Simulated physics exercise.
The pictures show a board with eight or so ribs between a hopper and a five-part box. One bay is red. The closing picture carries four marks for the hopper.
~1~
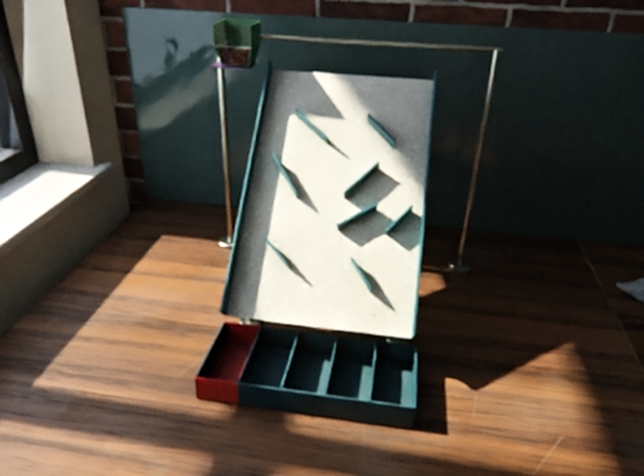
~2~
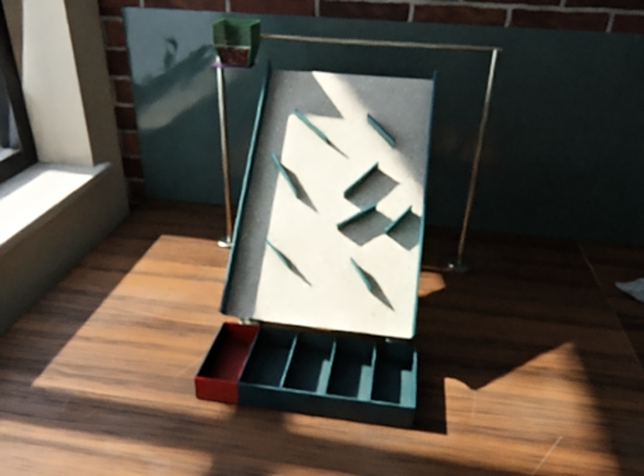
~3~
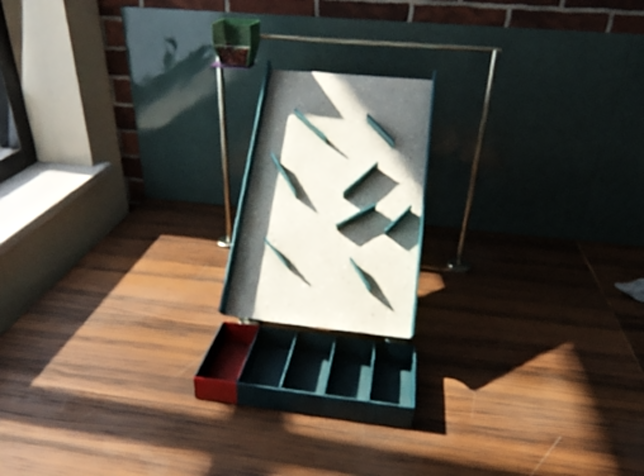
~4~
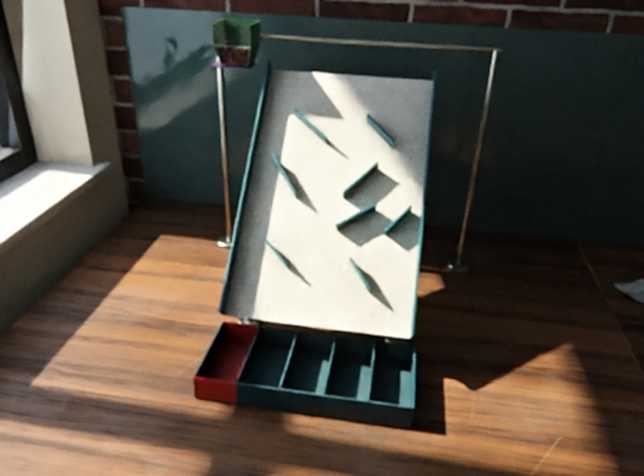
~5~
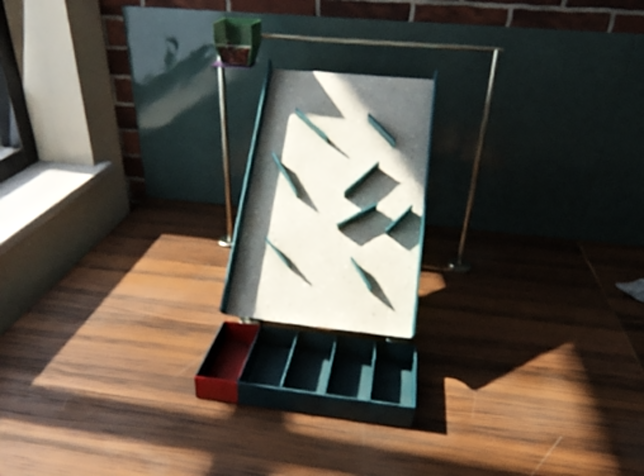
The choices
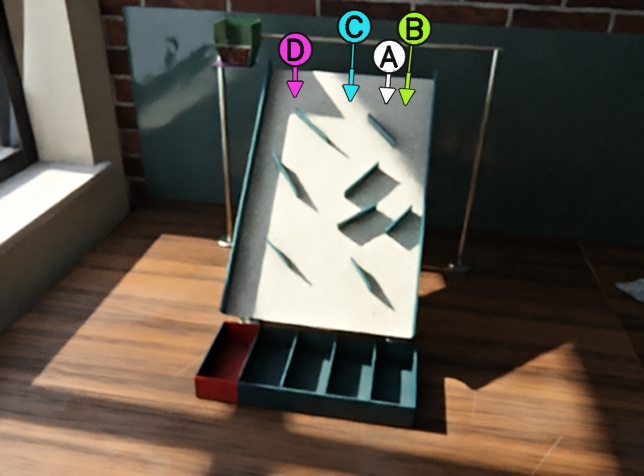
Nothing moved as a small green hopper sat above the upper left of a tilted white board with slanted ribs, with a five-part box below, its leftmost bay red and the others dark green.
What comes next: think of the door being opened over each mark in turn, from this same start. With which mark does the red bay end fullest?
D beats the others.
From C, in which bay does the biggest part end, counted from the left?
The third from the left.
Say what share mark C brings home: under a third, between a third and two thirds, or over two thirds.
It is under a third.
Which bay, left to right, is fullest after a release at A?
The fifth from the left.
On the marked copy, mark A meets the board at (386, 97); mark B meets the board at (405, 99); mark C meets the board at (350, 95); mark D meets the board at (294, 91).
With A, none at all in the red bay, all but a few in other bays, a small share held on the board, only a few outside the box.
With B, none at all in the red bay, all but a few in other bays, a small share held on the board.
With C, none at all in the red bay, all but a few in other bays.
With D, close to half in the red bay, close to half in other bays, only a few outside the box.
